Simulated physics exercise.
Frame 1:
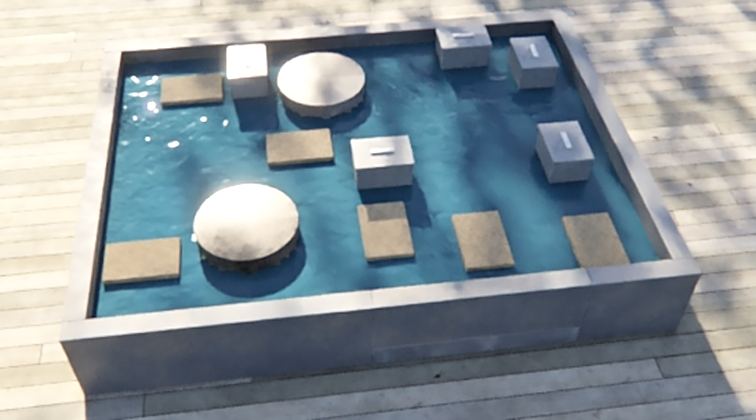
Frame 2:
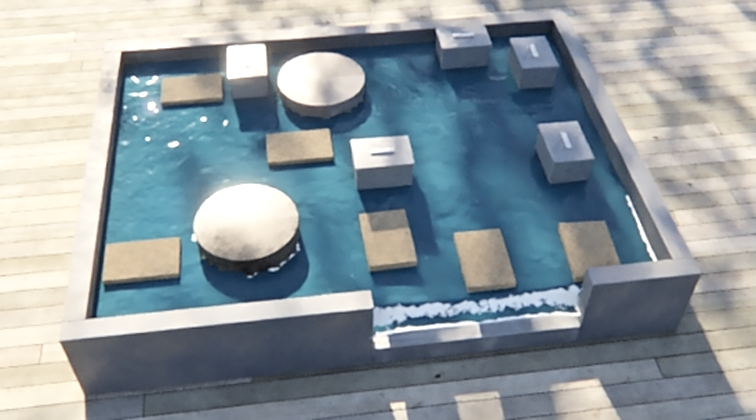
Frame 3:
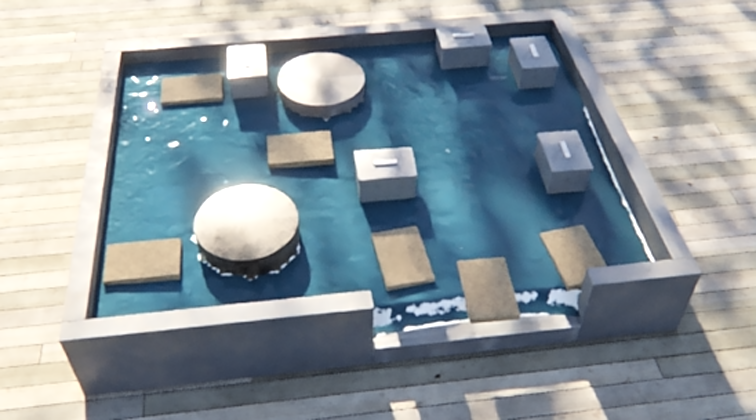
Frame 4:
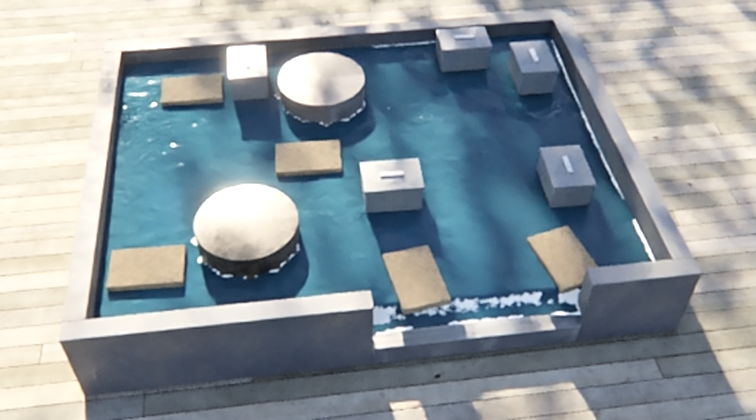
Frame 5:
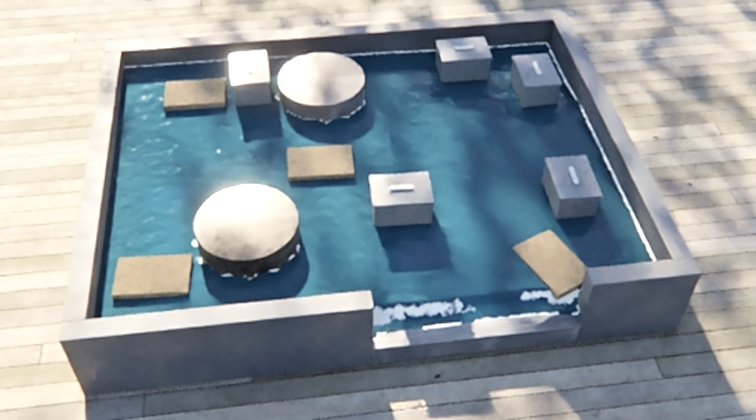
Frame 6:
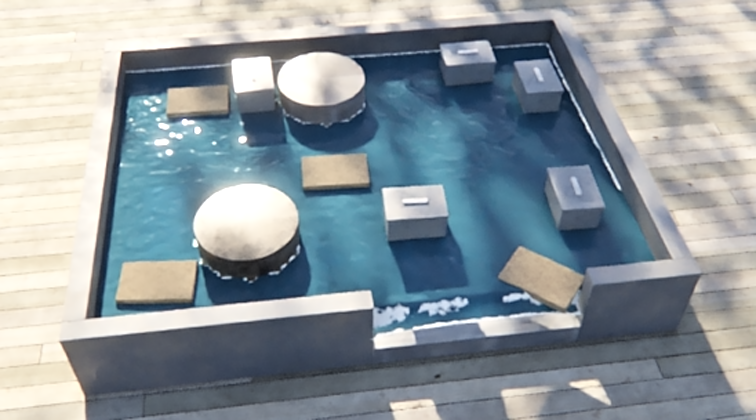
The video shows a raised pool of floating grey boxes and tan slabs around two round platforms; a front wall section opens, water foams there, two nearby slabs drift through and disappear, and the others shift slightly toward the gap.
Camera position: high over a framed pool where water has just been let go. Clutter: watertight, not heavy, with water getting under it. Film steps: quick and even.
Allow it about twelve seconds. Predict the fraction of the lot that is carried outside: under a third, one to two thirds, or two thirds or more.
One to two thirds.
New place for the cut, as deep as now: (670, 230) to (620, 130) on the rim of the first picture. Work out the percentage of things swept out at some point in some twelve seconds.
Estimate: Near 50 per cent.
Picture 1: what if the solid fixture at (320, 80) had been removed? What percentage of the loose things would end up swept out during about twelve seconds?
50 in a hundred.
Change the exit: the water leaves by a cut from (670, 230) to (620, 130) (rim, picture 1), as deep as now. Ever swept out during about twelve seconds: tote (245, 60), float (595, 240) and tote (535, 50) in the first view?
Note - 1: Retained; 2: Escaped; 3: Escaped.
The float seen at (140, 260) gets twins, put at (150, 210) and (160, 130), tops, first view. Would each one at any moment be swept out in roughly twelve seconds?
Remains, remains.
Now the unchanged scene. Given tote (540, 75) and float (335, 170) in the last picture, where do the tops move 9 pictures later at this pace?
Estimated positions: (546, 101); (398, 257).
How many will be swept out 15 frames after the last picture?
Count: 6.
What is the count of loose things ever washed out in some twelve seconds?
My tally gives 6.
A moment on, 3 of 11 are out; 8 afloat.
Next, 4 of 11 are out; 7 afloat.
Later, 6 of 11 are out; 5 afloat.
In the end, 6 of 11 are out; 5 afloat.
